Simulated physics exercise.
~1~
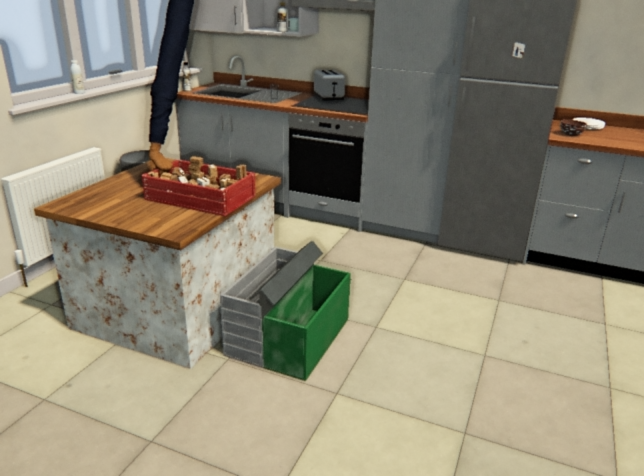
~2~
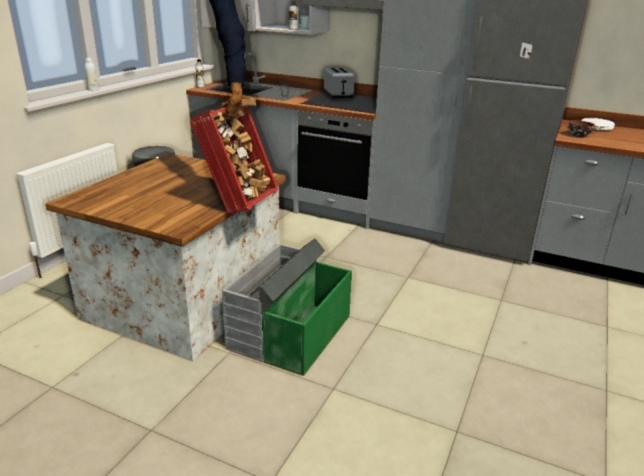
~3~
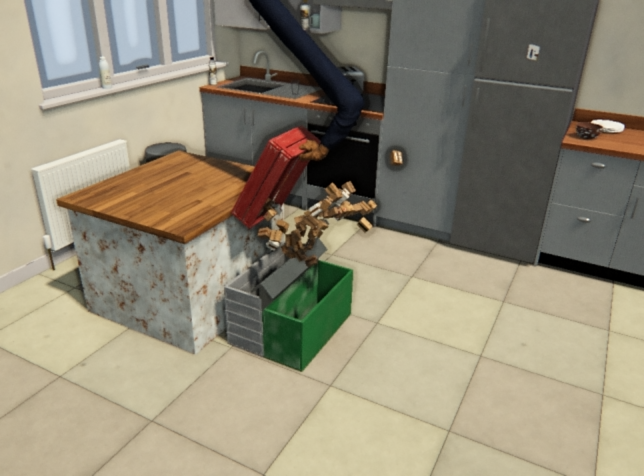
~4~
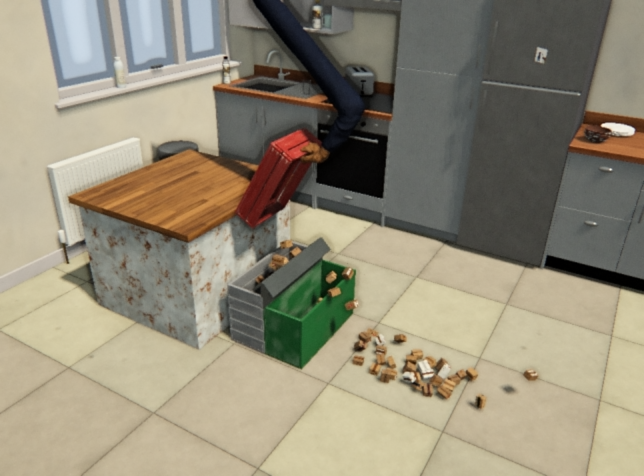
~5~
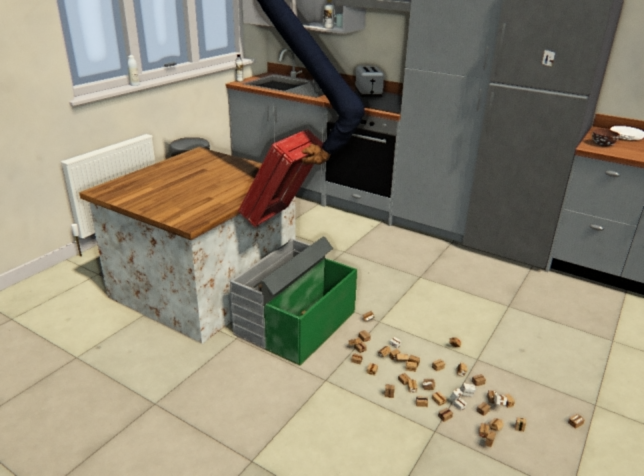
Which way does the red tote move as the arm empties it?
The red tote moves to the right, going over the edge of the bench as it tips.
